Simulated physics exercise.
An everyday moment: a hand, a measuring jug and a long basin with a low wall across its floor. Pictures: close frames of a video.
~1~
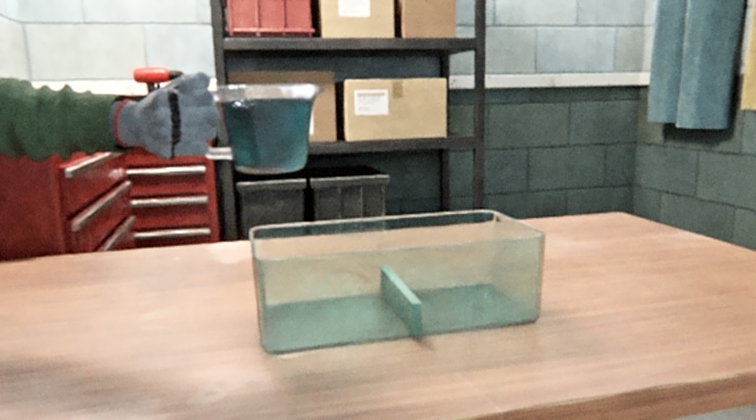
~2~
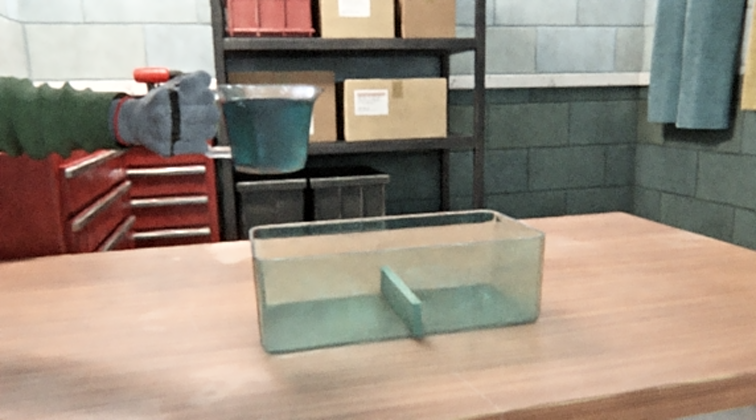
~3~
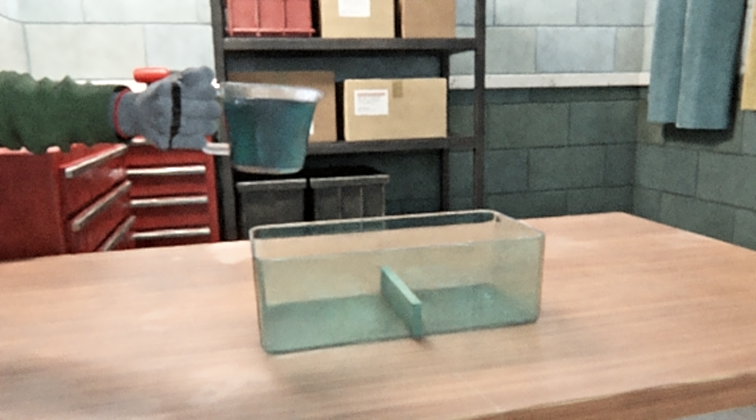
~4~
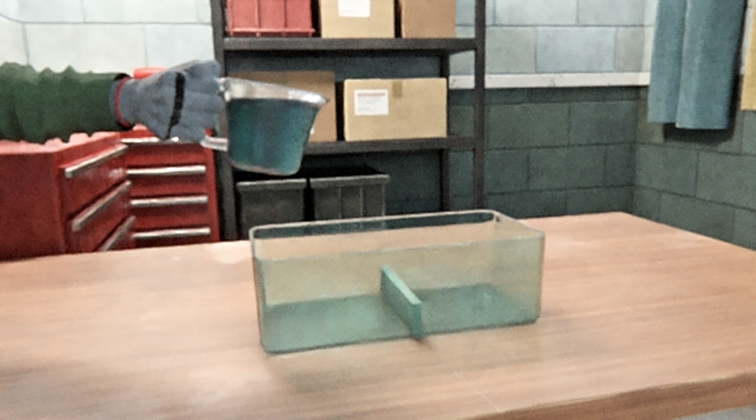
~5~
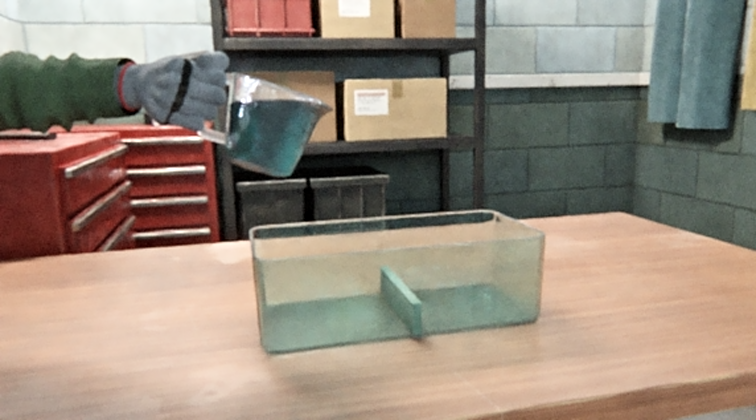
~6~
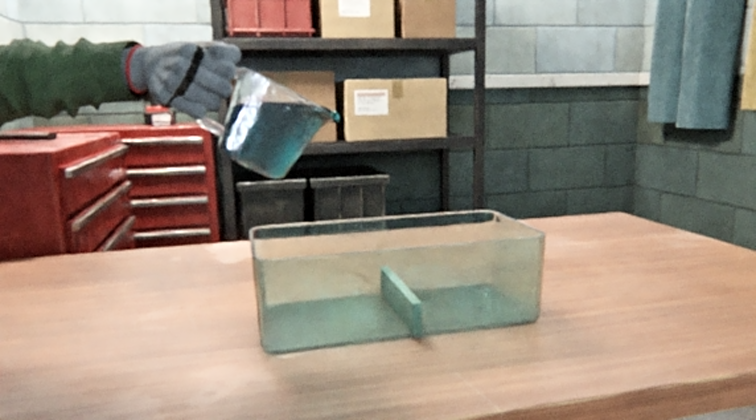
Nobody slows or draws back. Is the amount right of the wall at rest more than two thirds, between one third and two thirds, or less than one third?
It is less than one third.
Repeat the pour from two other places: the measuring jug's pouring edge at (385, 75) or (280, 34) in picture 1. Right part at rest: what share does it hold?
Estimate, first then second: 95 per cent and 5 per cent.
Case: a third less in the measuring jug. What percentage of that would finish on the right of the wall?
My estimate is about 5 percent.
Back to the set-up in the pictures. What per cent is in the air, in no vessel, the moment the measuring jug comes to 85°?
Estimate: Some 30 per cent.
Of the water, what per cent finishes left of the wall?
Share approx. 85 %.
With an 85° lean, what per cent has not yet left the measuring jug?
50 %.
A moment on, the measuring jug is tipped on its side and 48 per cent is still to pour, 20 is left of the wall and 4 right of it.
Next, the measuring jug is tipped right over and 8 per cent is still to pour, 75 is left of the wall and 7 right of it.
Then the measuring jug is tipped right over and 0 per cent is still to pour, 86 is left of the wall and 10 right of it.
Later the measuring jug is tipped right over and 0 per cent is still to pour, 87 is left of the wall and 10 right of it.
At rest 87 per cent lies left of the wall, 10 right of it and 3 outside.
